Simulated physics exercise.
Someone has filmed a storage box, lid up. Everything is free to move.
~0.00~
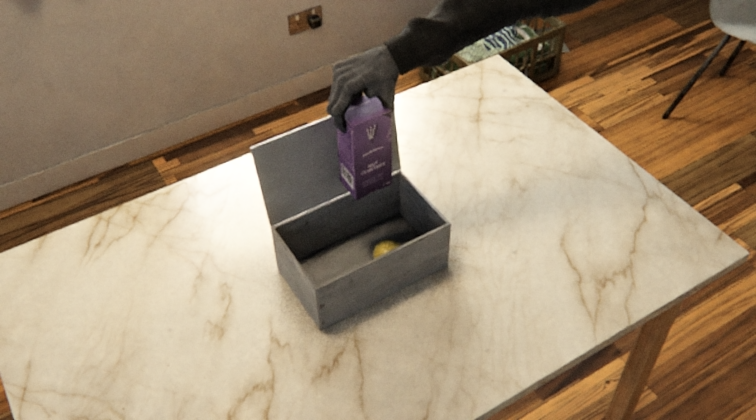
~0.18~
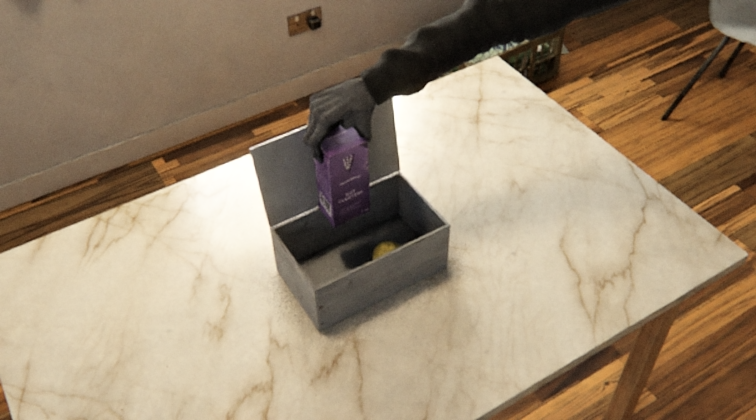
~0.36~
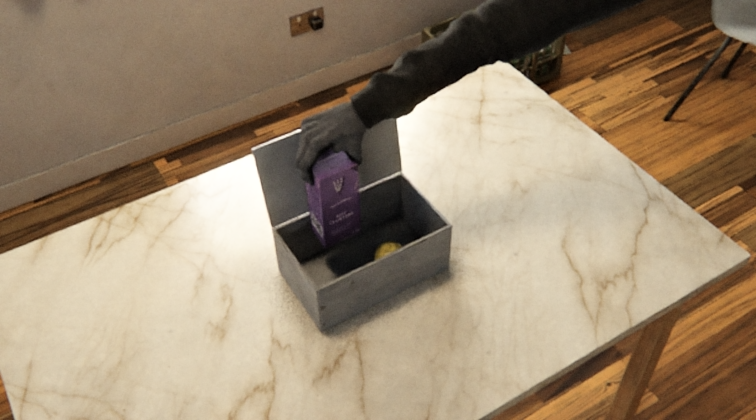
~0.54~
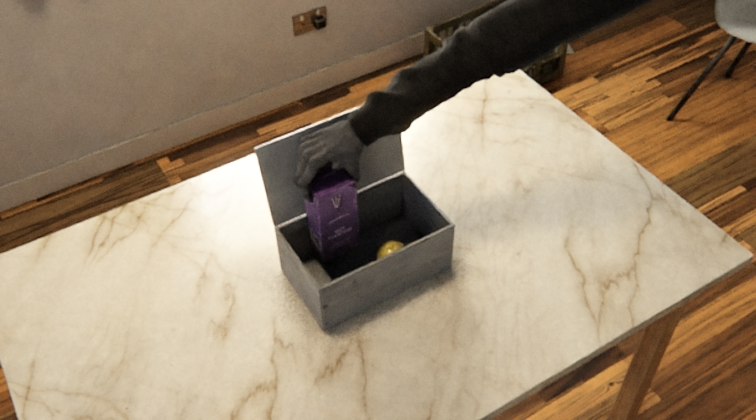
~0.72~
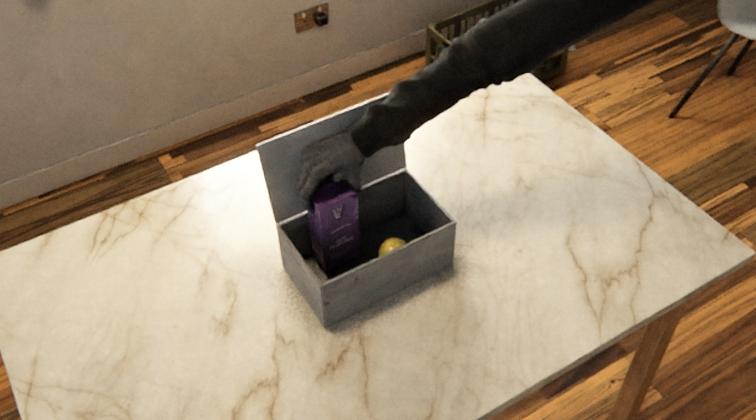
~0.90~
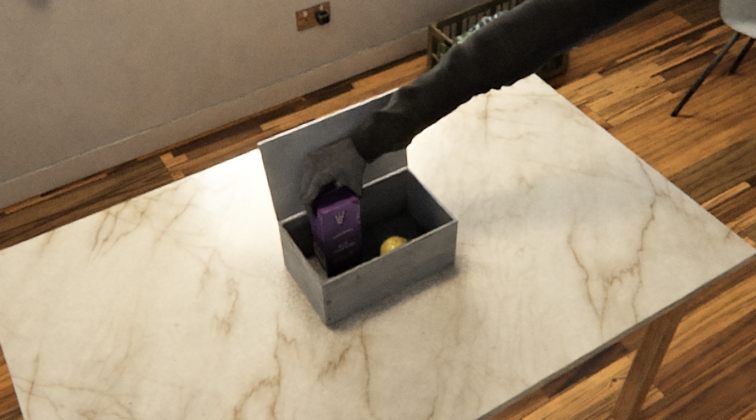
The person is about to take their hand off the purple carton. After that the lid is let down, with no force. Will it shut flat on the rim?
As it turns out, it is held up.
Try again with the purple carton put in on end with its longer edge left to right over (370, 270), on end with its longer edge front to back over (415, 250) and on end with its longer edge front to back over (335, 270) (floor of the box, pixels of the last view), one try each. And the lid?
First, it shuts flat; second, it will not close; third, it is held up.
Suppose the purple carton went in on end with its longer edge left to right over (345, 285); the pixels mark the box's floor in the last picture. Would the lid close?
Then it is held up.
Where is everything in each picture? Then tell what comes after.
In the first picture, coming down; purple carton (365, 147).
In the second picture, coming down; purple carton (342, 175).
In the third picture, coming down; purple carton (334, 197).
In the fourth picture, coming down; purple carton (332, 213).
In the fifth picture, coming down; purple carton (333, 223).
In the sixth picture, in place under the hand; purple carton (335, 228).
Around 2.40 s, lid 70° above the rim; purple carton rocked 4° from its first pose near (337, 229).
Around 3.00 s, lid 33° above the rim; purple carton rocked 29° from its first pose near (348, 243).
Finally (6.5 s), lid 24° above the rim; down or leaning hard in the box, purple carton; yellow apple still in place. Final places as the last picture's camera would see them, purple carton near (352, 249).
